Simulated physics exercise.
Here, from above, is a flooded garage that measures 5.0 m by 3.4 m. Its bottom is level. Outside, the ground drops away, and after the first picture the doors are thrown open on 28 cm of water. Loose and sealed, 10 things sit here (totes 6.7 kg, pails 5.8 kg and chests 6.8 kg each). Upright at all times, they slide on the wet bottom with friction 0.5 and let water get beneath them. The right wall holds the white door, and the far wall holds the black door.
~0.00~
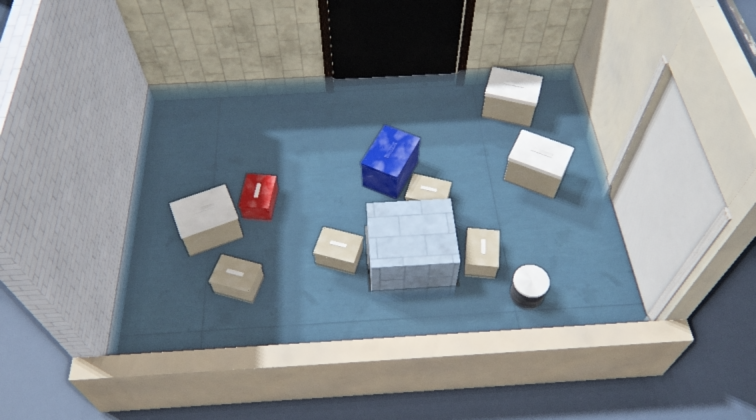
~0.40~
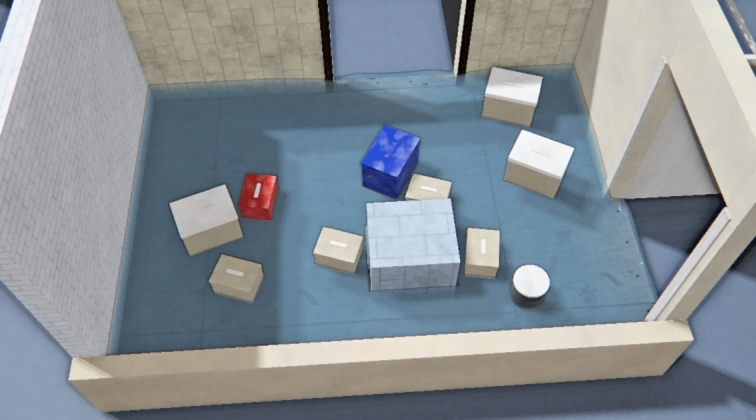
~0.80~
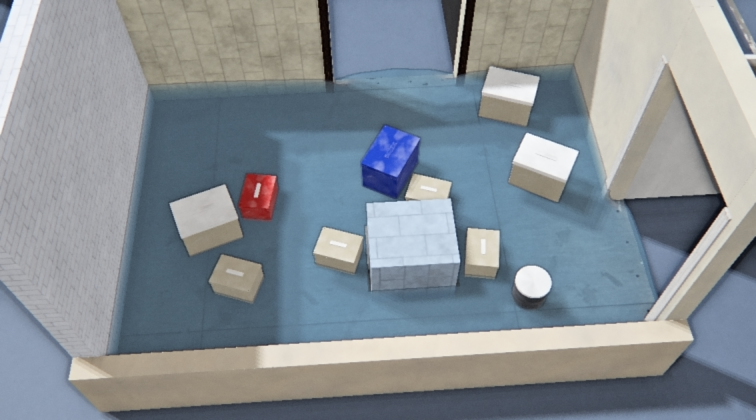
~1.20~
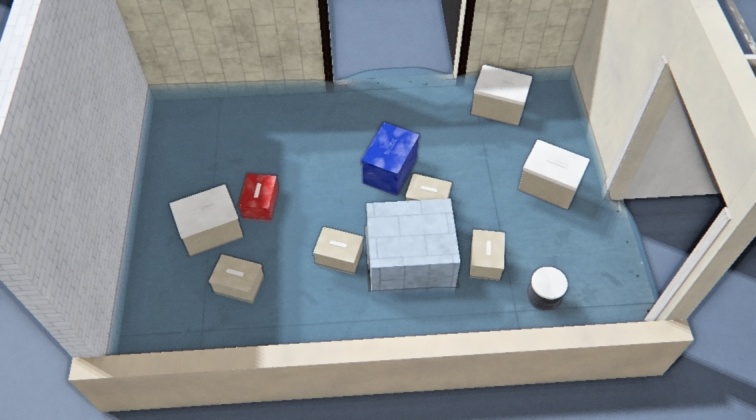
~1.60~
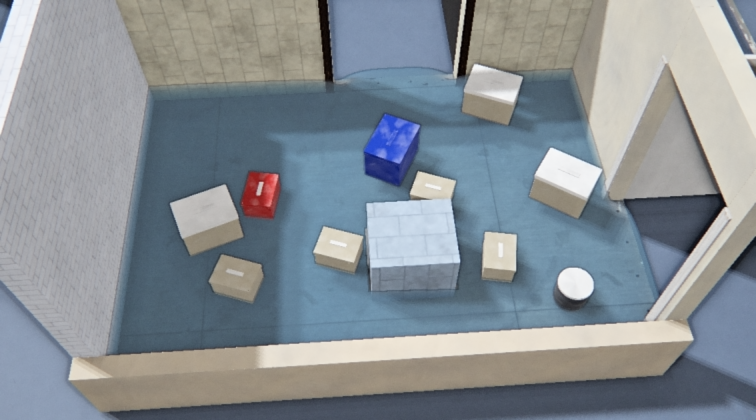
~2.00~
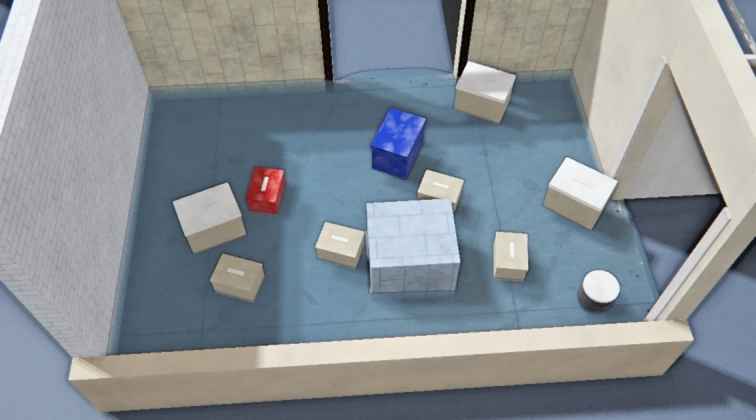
In a flooded garage, both doors open and several boxes and a pail drift slowly.
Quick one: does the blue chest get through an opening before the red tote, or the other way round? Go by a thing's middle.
The red one gets through first.
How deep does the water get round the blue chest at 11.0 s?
Depth approx. 9 cm.
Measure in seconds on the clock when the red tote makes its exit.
That happens at about 8.0 s.
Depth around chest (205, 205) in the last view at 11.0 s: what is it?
Roughly 9 cm.
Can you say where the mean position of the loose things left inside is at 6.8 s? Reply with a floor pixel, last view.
At about (411, 183).
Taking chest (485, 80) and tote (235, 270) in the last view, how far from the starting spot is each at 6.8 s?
In turn: Washed out, 100 cm.
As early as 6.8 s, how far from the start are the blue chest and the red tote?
Close to 120 and 200 centimetres by then.
After 3.0 s the blue chest is near (428, 121), 0.6 m from its start, afloat; the red tote is near (290, 170), 0.4 m from its start, afloat; 2 of 10 are out; 8 afloat.
After 6.8 s the blue chest is near (489, 107), 1.3 m from its start, afloat; the red tote is near (421, 106), 2.1 m from its start, afloat; 5 of 10 are out; 5 afloat.
After 11.0 s the blue chest is near (472, 100), 1.2 m from its start, afloat; the red tote has gone out (at 8.2 s); 7 of 10 are out; 3 afloat.
After 15.0 s the blue chest is near (472, 83), 1.5 m from its start, afloat; the red tote has gone out (at 8.2 s); 8 of 10 are out; 2 afloat.
